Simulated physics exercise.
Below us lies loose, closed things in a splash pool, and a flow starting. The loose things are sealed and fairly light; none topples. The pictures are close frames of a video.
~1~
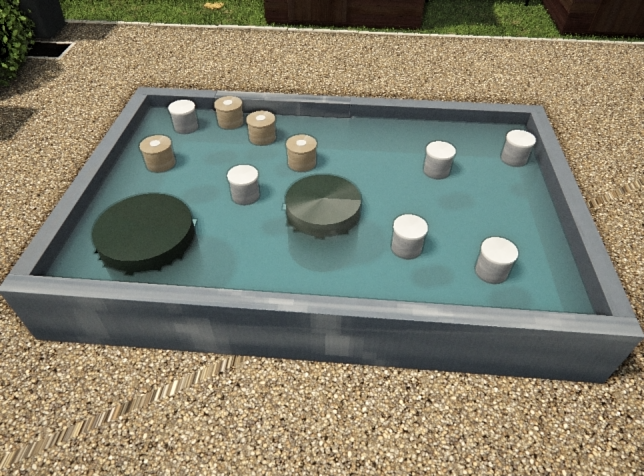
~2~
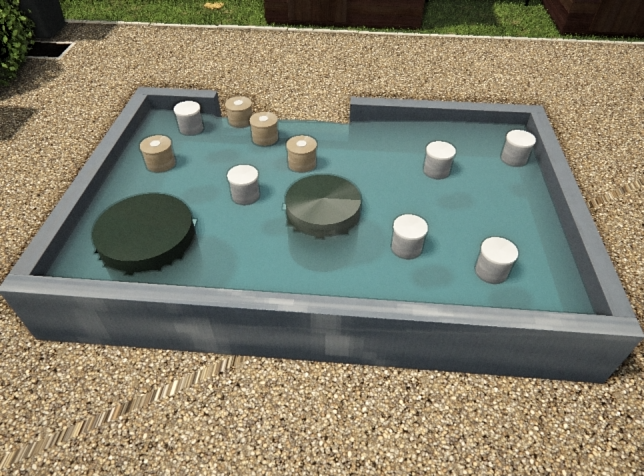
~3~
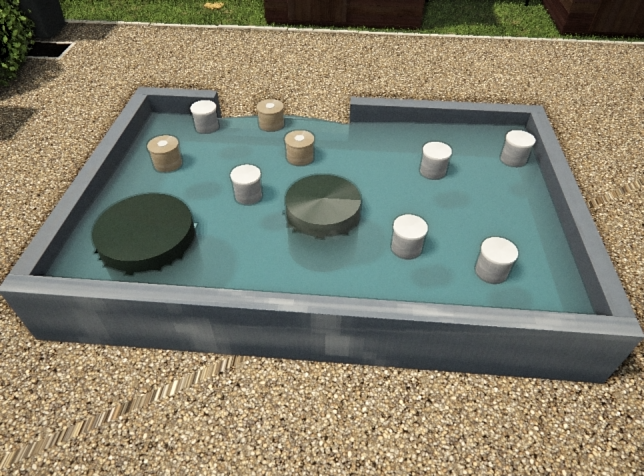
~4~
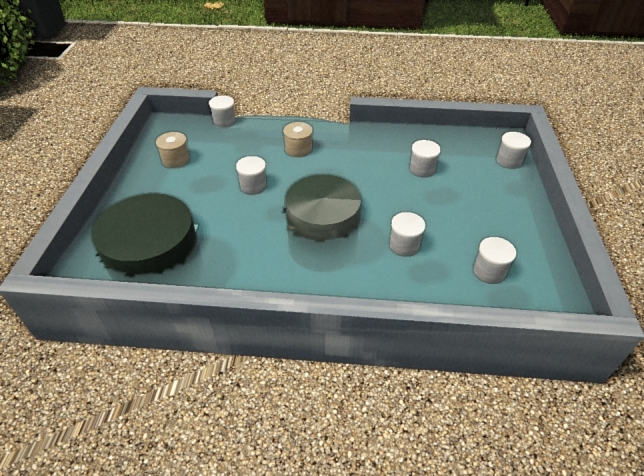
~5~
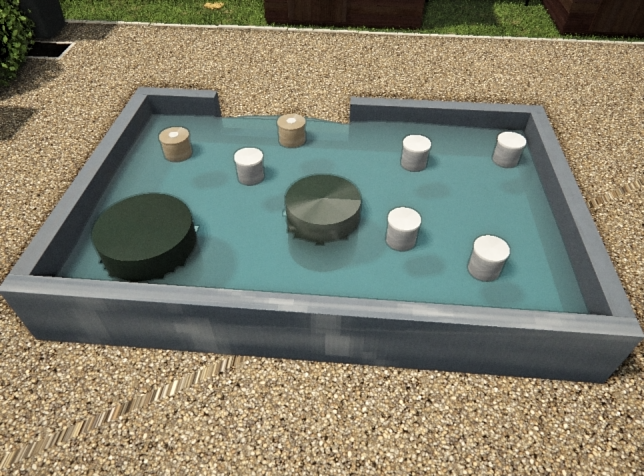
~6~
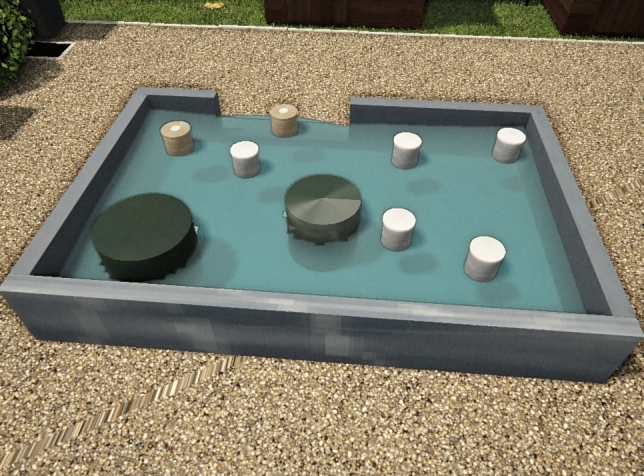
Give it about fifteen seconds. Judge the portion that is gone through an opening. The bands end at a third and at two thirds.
Share: Two thirds or more.
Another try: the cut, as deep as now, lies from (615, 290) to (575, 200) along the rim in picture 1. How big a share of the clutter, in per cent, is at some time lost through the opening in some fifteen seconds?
Near 50 in a hundred.
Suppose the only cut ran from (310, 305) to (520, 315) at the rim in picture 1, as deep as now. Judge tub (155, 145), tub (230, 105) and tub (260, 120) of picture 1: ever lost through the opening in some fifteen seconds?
In that order: Still in, inside, left behind.
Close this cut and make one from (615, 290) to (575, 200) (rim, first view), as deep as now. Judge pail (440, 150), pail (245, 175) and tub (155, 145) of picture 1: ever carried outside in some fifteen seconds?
In turn: Yes, stays, left behind.
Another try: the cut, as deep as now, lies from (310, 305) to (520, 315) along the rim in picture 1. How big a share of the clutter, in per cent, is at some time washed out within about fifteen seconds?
Roughly 50 per cent.
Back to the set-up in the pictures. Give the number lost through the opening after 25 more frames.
That makes 7.
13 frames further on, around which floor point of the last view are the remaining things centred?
Close to (430, 226).
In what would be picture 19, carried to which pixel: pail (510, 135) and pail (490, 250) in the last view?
Around (479, 139) and (462, 243).
A moment on, 4 of 10 are out; 6 afloat.
Next, 7 of 10 are out; 3 afloat.
Later, 7 of 10 are out; 3 afloat.
In the end, 7 of 10 are out; 3 afloat.
